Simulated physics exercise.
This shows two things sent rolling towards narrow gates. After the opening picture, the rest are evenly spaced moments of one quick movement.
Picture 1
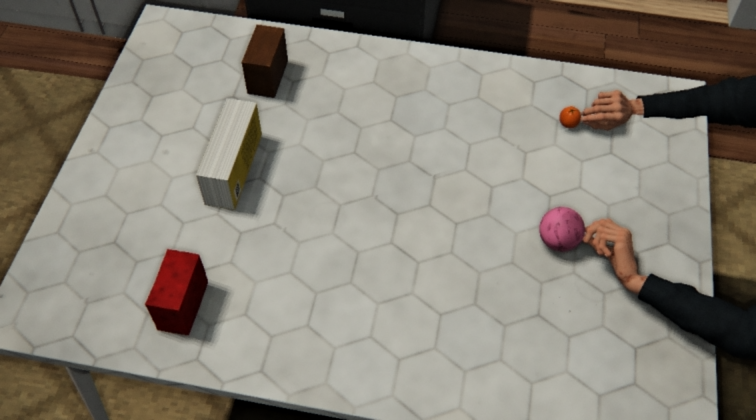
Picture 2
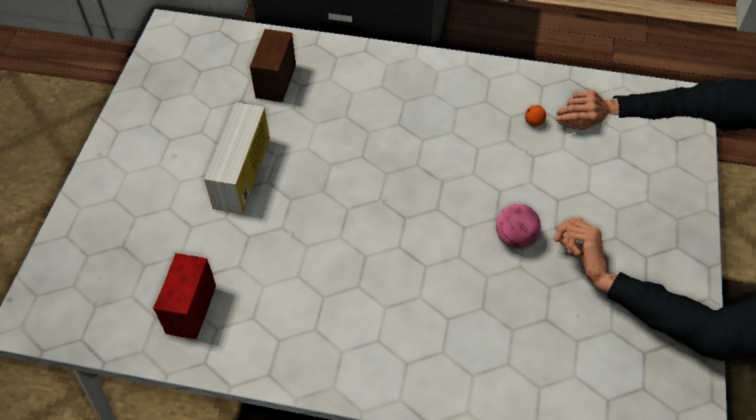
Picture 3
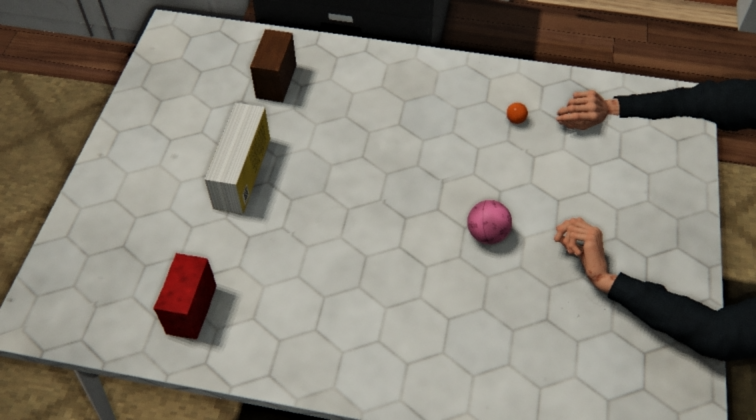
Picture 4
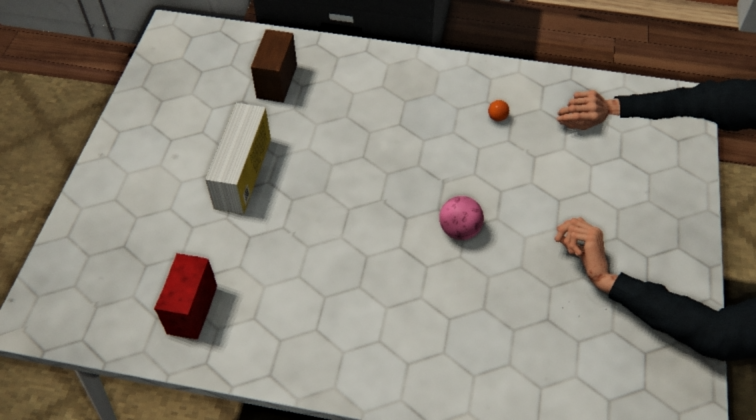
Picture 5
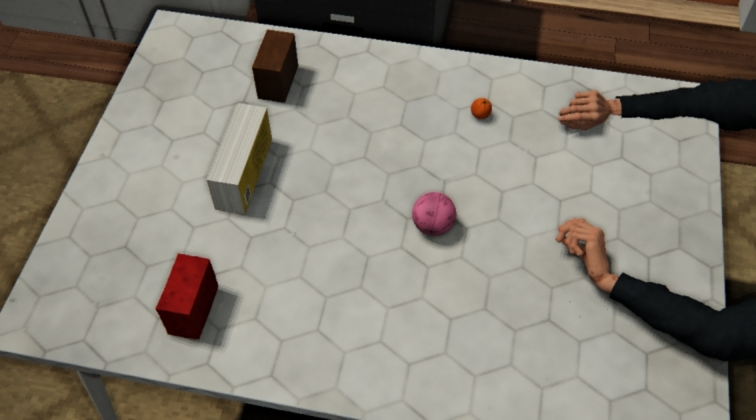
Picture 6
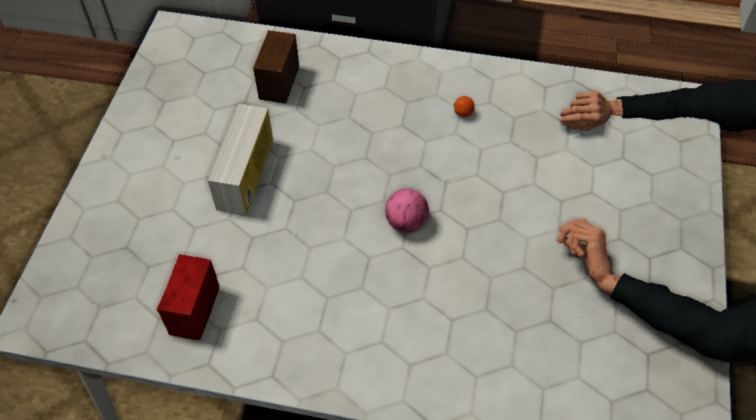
At first, two hands on the right of a tiled tabletop touch a small orange tomato and a larger pink ball, with a brown block, yellow book and red brick standing at left. The hands release them, and both roll leftward across the table, the pink ball covering more distance.
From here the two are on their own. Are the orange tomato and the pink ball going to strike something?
In the end the orange tomato hits a block and the pink ball hits a block.
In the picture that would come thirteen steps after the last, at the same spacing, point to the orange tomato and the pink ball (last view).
Near (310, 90) and (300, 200).
Then, 0.22 s after the last picture, orange tomato heading on near (366, 94); pink ball coming back near (271, 190).
Then, 0.78 s after the last picture, orange tomato coming back near (320, 89); pink ball coming back near (314, 202).
By the end, the orange tomato is stopped, near (331, 91); the pink ball is stopped.
